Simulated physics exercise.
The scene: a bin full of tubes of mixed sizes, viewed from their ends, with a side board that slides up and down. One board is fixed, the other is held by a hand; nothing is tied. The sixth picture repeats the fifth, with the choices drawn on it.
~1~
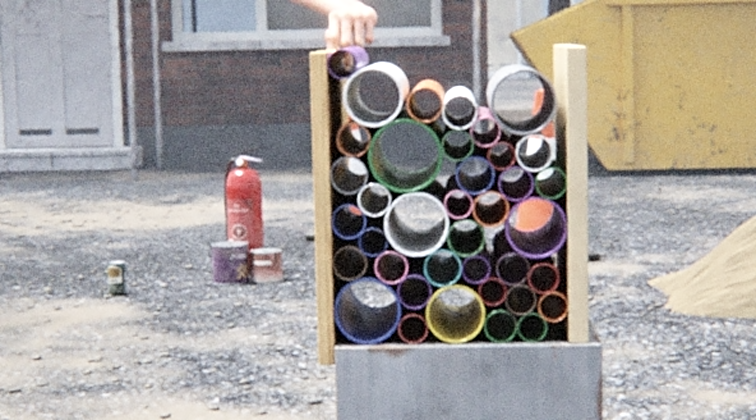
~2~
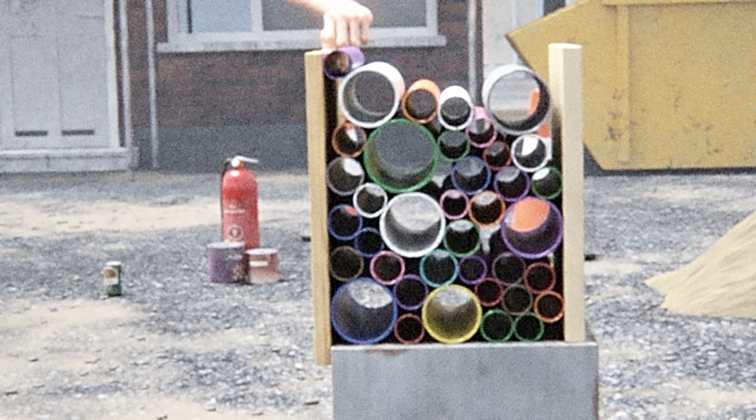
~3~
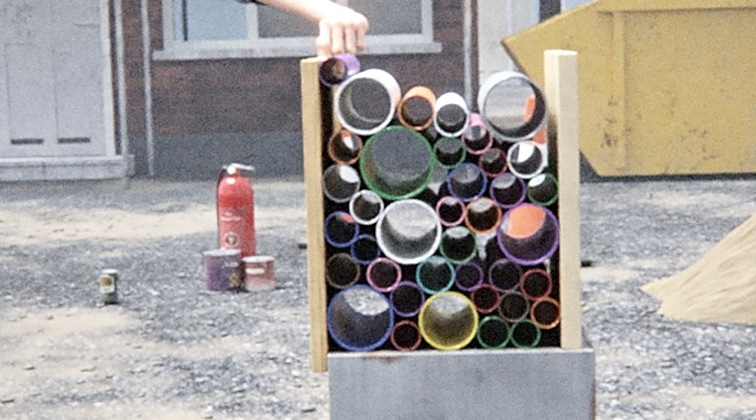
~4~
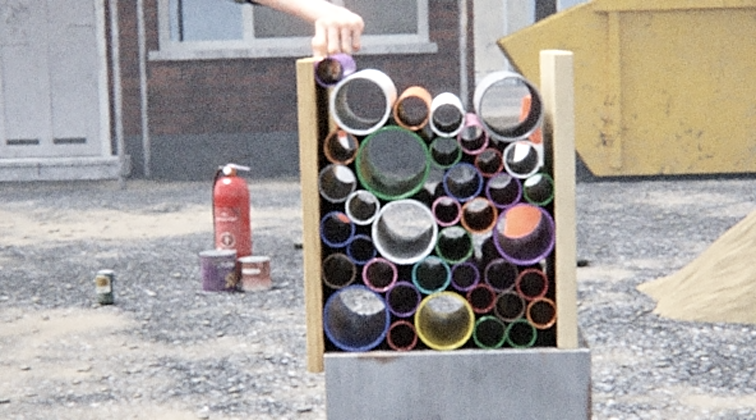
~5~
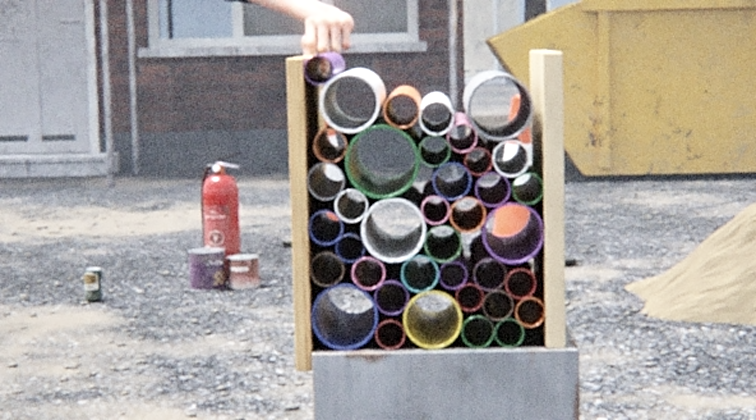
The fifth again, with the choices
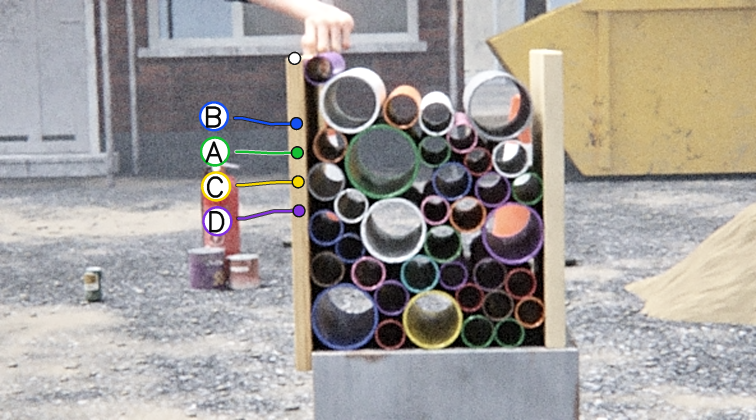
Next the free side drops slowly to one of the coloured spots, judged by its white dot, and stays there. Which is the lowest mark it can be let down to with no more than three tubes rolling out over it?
Stop at D.
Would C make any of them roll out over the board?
At C: Yes.
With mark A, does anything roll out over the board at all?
Yes, at A.
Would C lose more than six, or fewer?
It loses fewer than six.
On the marked copy, A at (297, 153); B at (297, 123); C at (298, 182); D at (299, 211); the white dot at (295, 58).
Following D. Soon after the start, top of the board (305, 124).
Later, top of the board (307, 198).
In the end, top of the board (307, 210), three out over the board.
As for the rest, A one out over the board; B one out over the board; C three out over the board.
